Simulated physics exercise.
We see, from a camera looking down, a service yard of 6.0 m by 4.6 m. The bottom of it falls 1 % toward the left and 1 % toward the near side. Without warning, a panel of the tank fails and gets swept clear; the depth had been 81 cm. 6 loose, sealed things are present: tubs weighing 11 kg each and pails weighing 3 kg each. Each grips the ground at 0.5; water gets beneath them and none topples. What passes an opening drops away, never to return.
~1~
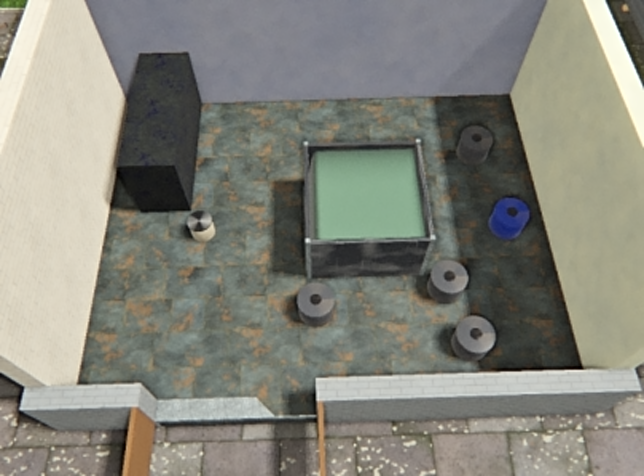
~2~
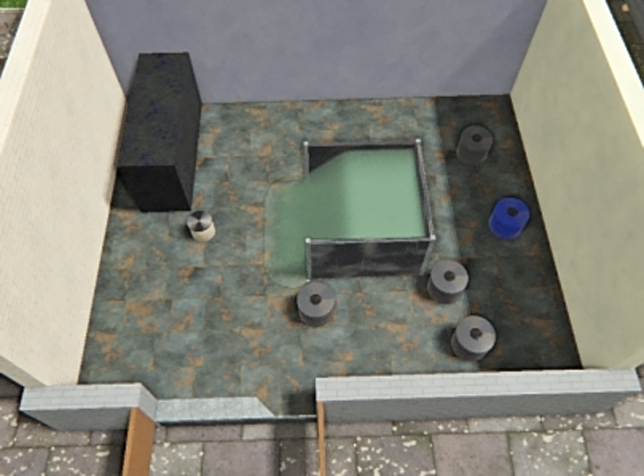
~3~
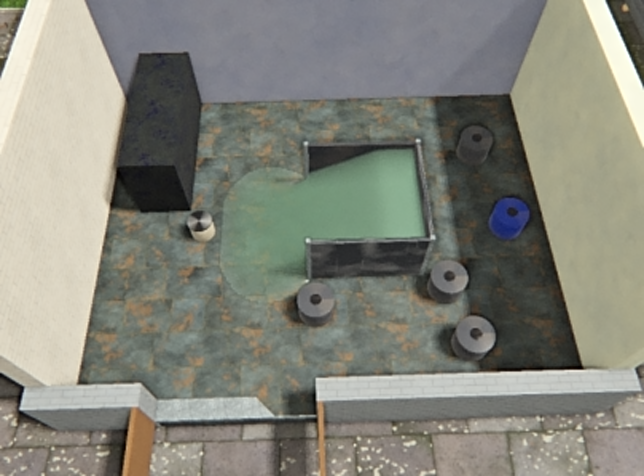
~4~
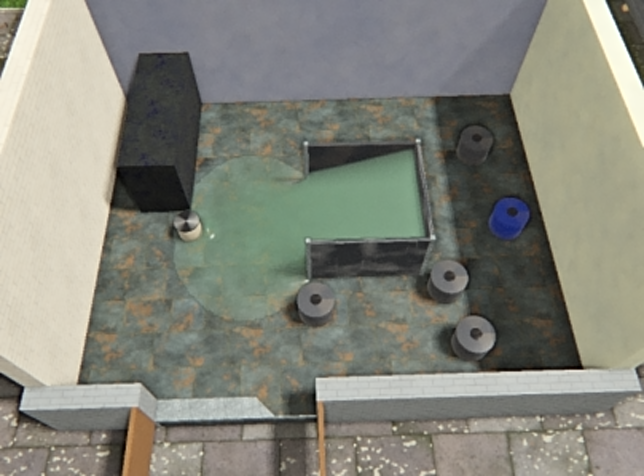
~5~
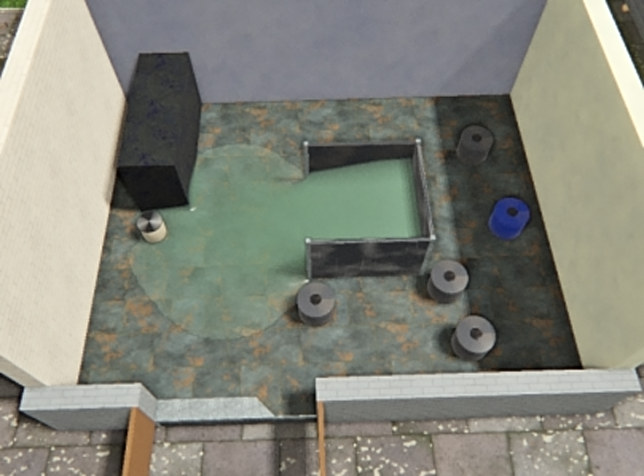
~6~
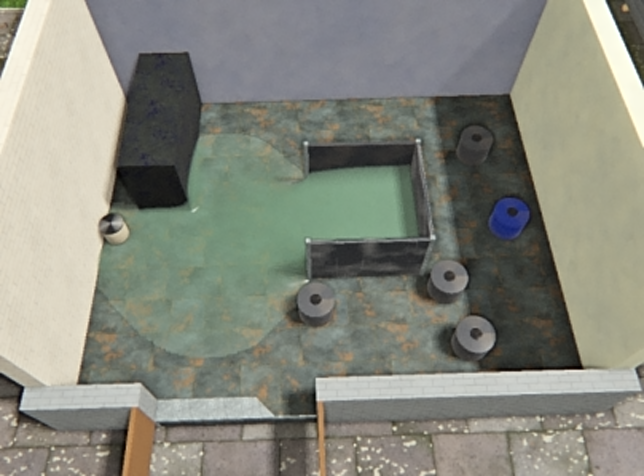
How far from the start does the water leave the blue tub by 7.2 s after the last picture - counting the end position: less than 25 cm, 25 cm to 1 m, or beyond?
Odds are it hangs on where it is.
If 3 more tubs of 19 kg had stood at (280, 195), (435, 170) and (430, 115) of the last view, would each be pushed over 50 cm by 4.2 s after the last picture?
Respectively: Greater, smaller, smaller.
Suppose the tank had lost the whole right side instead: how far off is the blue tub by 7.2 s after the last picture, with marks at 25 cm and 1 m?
In that case the blue tub gets carried off.
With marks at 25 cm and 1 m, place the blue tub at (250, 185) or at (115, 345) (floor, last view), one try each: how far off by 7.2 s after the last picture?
Results, in order: Borne far off, then borne far off.
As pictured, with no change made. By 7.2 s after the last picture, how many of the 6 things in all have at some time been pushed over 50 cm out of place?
1.
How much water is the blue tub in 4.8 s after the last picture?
I'd put it at about 4 cm.
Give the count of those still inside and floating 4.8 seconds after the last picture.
I count 1.
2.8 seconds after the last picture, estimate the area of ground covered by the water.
Roughly 21 m2.
Then, 0.9 s after the last picture the blue tub is near (512, 212), 0.0 m from its start, aground; 0 of 6 are out; 1 afloat.
Then, 2.8 s after the last picture the blue tub is near (512, 212), 0.0 m from its start, aground; 0 of 6 are out; 1 afloat.
Then, 4.8 s after the last picture the blue tub is near (512, 212), 0.0 m from its start, aground; 0 of 6 are out; 1 afloat.
Then, 7.2 s after the last picture the blue tub is near (508, 212), 0.1 m from its start, aground; 0 of 6 are out; 1 afloat.
